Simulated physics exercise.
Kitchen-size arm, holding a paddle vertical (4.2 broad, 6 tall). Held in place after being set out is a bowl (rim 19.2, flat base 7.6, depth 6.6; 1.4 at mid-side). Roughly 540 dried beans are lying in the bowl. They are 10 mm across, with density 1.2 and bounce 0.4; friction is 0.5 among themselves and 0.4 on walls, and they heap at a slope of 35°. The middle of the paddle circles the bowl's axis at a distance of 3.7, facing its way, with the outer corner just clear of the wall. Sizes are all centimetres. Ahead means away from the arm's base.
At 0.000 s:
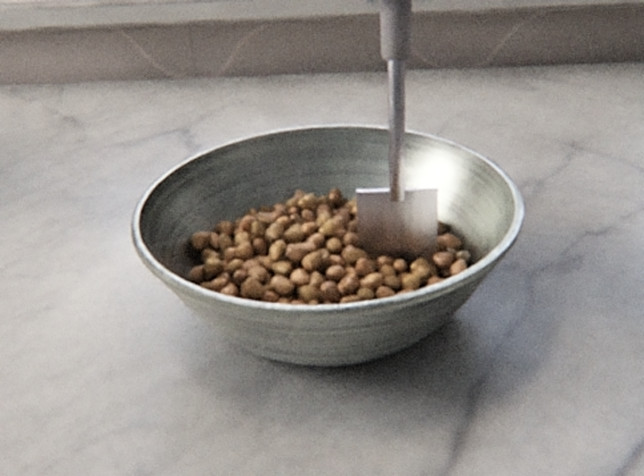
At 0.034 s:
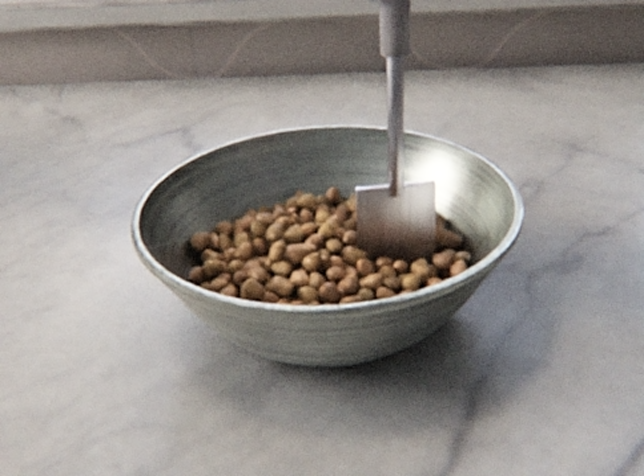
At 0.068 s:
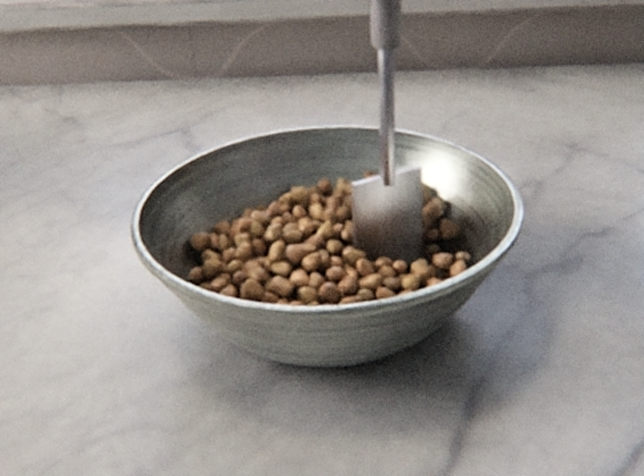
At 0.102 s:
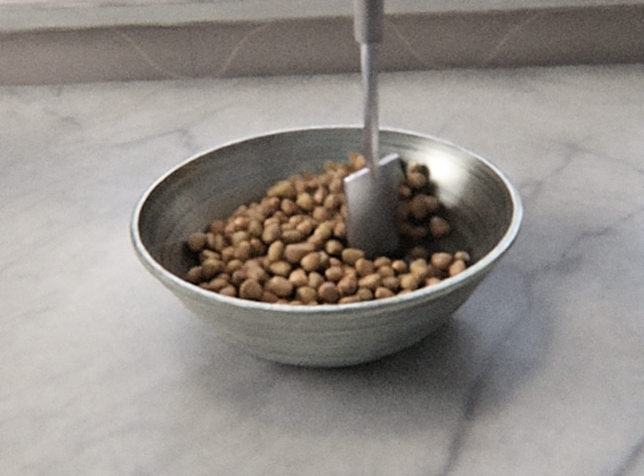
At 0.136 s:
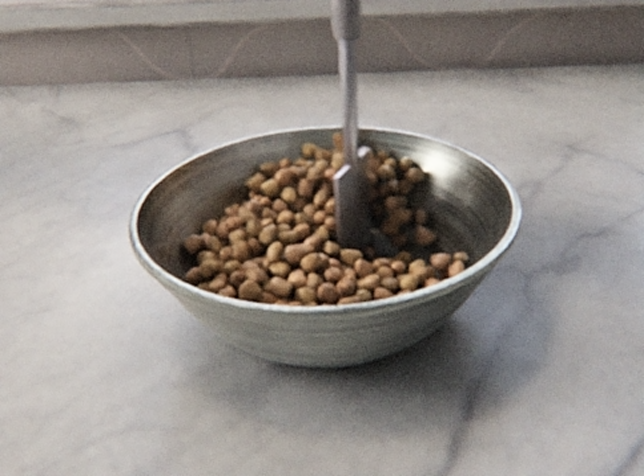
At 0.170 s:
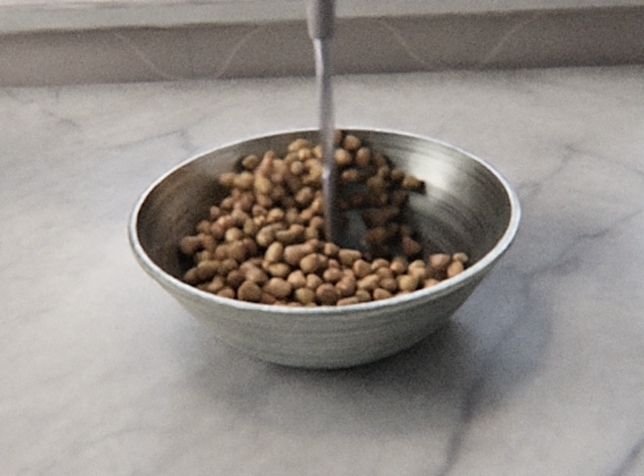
A flat metal paddle swept from the right side of the bowl around toward the back, turning edge-on as it moved and pushing the brown beans up into a heap along the far wall.
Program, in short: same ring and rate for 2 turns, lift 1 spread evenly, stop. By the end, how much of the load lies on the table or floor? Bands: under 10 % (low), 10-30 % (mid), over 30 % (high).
Low.
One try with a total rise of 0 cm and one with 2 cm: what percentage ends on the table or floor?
5 % and 0 %.
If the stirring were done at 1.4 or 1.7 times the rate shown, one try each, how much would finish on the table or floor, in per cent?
Estimates in order: Near 10 % and near 20 %.
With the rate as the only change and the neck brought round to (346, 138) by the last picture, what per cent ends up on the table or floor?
It comes to around 0 percent.
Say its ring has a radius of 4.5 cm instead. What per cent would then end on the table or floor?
Near 10 %.
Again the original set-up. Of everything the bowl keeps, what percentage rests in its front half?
Roughly 45 percent of it.
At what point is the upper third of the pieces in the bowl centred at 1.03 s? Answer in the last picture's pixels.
Near (266, 286).
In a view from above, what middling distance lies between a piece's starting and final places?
Roughly 9 cm.
By 0.60 s, 335° round, highest piece 9 above the table; 527 in the bowl, 9 on the table or floor, 1 in flight or on the tool.
By 1.03 s, 224° round, highest piece 8 above the table; 522 in the bowl, 14 on the table or floor, 1 in flight or on the tool.
By 1.45 s, 0° round, highest piece 6 above the table; 521 in the bowl, 16 on the table or floor.
By 2.15 s, 0° round, highest piece 6 above the table; 521 in the bowl, 16 on the table or floor.
Final count, 521 in the bowl, 16 on the table or floor. That is 3 % on the table or floor.
